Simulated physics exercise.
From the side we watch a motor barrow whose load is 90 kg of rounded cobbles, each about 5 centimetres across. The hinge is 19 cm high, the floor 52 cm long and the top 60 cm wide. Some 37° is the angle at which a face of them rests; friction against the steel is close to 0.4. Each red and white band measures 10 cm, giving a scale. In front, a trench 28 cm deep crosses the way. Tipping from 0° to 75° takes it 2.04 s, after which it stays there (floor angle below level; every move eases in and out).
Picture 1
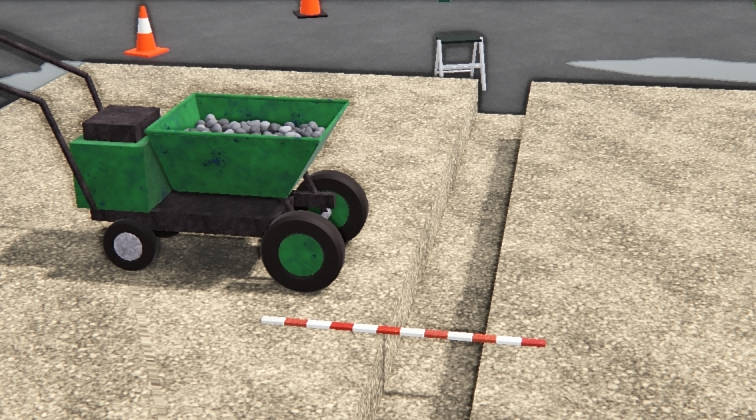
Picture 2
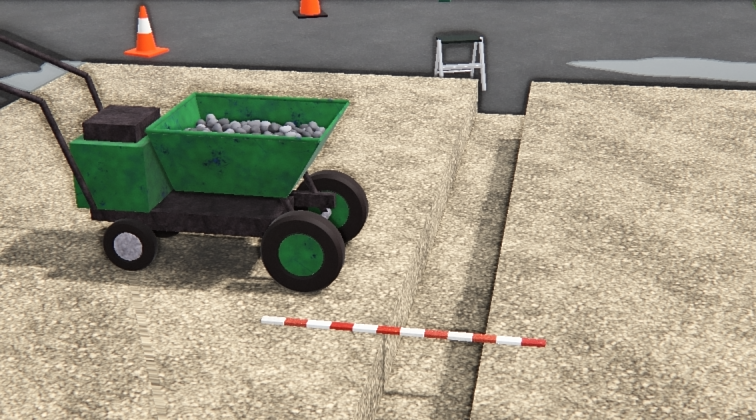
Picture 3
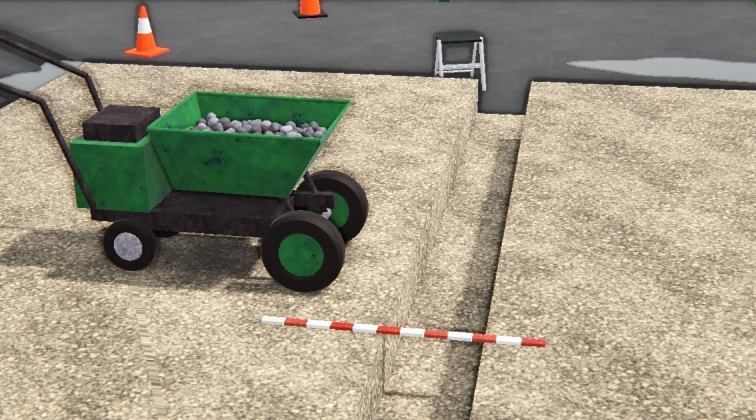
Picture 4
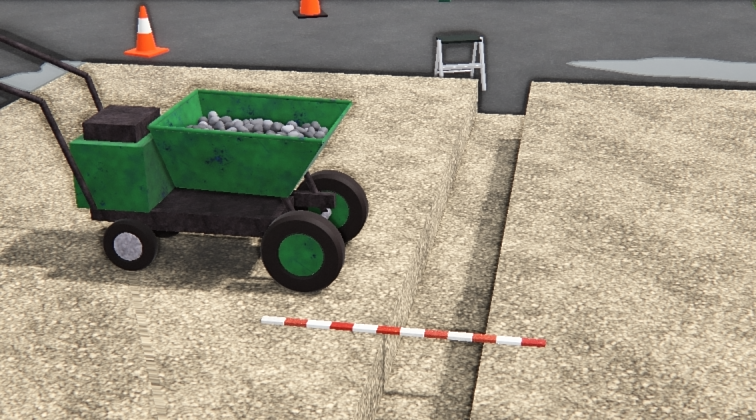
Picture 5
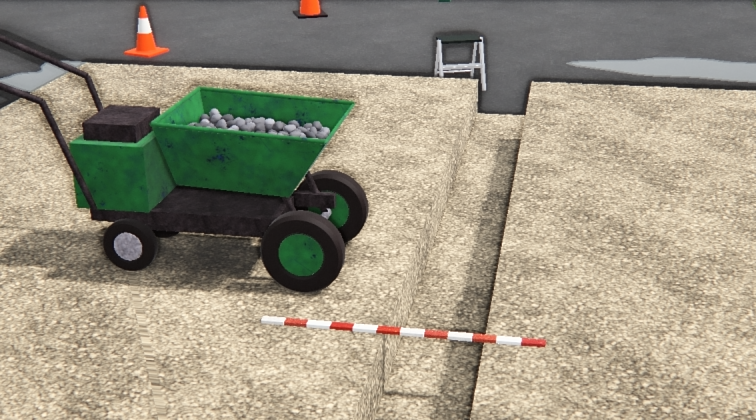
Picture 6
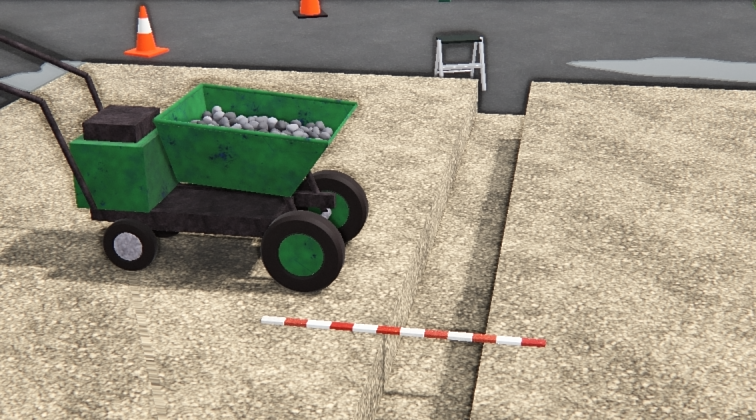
The green skip of stones on a motor barrow tilts very slightly toward the trench.
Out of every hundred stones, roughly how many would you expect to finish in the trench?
Close to 94 in every hundred.
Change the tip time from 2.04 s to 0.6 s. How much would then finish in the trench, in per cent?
Roughly 55 per cent.
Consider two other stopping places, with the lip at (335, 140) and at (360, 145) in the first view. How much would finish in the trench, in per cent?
80 and 50 %.
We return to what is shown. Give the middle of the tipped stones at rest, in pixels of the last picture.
Their middle lands near (463, 317).
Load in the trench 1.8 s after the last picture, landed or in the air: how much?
Some 50 per cent.
Then, 1.2 s after the last picture the floor is at 63°, 100 % in the skip; the foremost stones are at (432, 205).
Then, 1.8 s after the last picture the floor is at 75°, 47 % in the skip, 48 % in the trench, 4 % past the trench; the foremost stones are at (557, 285).
Then, 2.2 s after the last picture the floor is at 75°, 23 % in the skip, 70 % in the trench, 6 % past the trench; the foremost stones are at (604, 288).
Then, 4.1 s after the last picture the floor is at 75°, 0 % in the skip, 94 % in the trench, 6 % past the trench; the foremost stones are at (611, 289).
